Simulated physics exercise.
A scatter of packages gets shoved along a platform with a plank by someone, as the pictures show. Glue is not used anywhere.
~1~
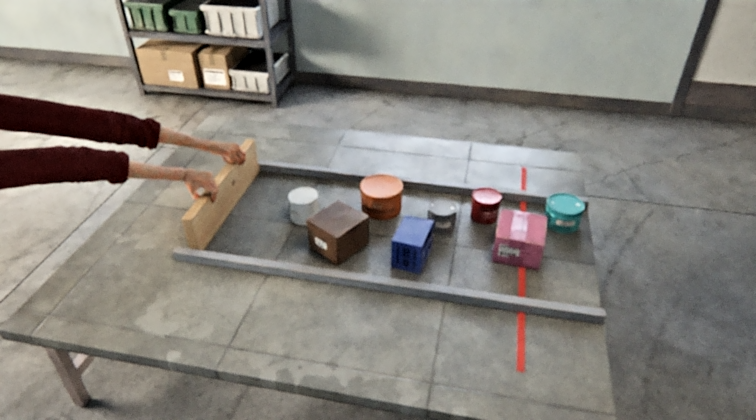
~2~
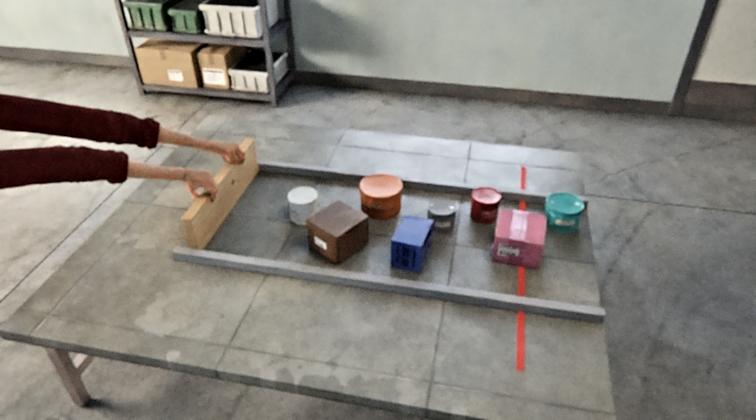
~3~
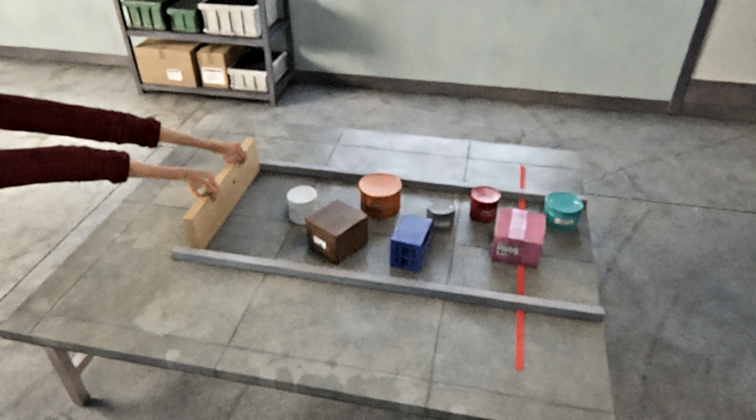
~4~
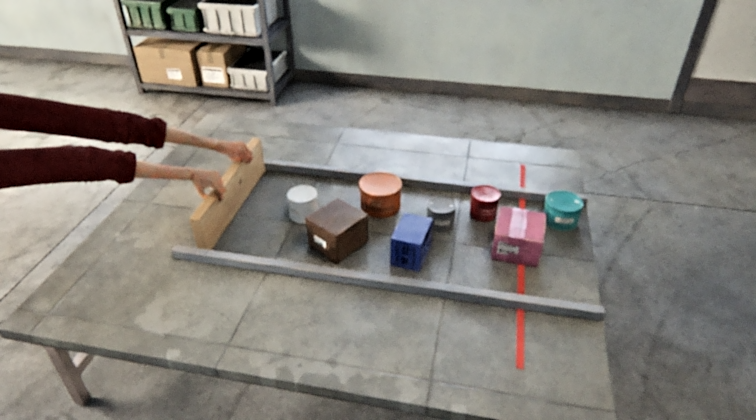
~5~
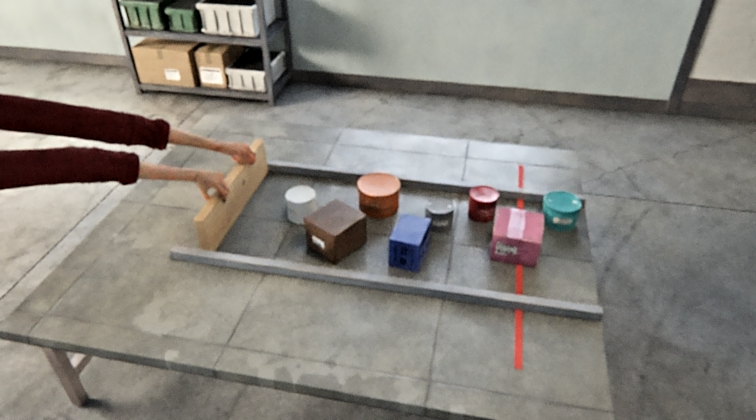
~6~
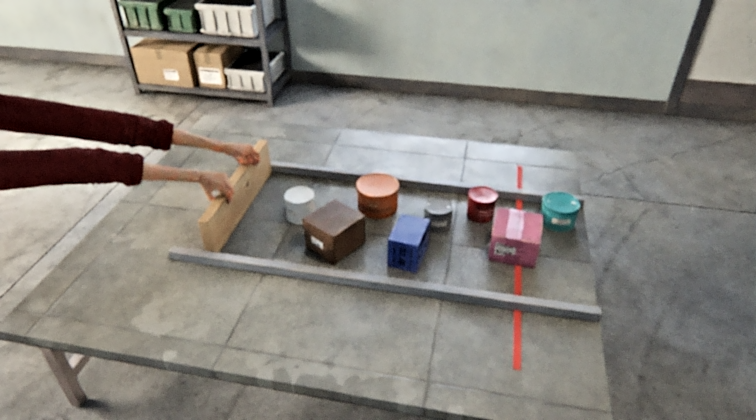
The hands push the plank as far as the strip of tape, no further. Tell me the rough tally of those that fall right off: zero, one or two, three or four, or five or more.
One, maybe two go over.
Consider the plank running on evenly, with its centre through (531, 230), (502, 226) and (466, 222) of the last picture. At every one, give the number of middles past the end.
Going through the three positions, you'd get 4, 1 and 0.
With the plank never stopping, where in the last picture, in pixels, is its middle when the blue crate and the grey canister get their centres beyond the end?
I'd put it close to (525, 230), and close to (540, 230) for the other one.
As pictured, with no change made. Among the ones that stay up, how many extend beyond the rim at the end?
Overhanging ones - 2.
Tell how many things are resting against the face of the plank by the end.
The count in contact is 3.
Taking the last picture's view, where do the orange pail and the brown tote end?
Listed as asked: First (542, 209), and then (553, 260).
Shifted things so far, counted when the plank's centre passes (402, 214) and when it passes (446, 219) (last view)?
At first I count 5, and then 7.
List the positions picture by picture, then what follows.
The first frame shows turquoise canister (563, 213); pink parcel (520, 239); red pail (485, 206); plank (225, 192); tape (523, 248).
The second frame shows pink parcel (519, 238); plank (225, 192).
The third frame shows red pail (484, 205); orange pail (380, 196).
The fourth frame shows turquoise canister (562, 210); brown tote (338, 231).
The fifth frame shows pink parcel (517, 237); white canister (302, 205).
The sixth frame shows turquoise canister (559, 212); pink parcel (516, 237); red pail (482, 205); plank (239, 194); tape (519, 246).
Early on, none off yet; turquoise canister at rest near (559, 212); pink parcel at rest near (516, 237); red pail at rest near (482, 205).
A while later, none off yet; turquoise canister at rest near (559, 212); pink parcel travelled about its own width near (546, 241); red pail travelled about its own width near (525, 209).
Finally, the number that fall off is one or two; lost, pink parcel and turquoise canister.
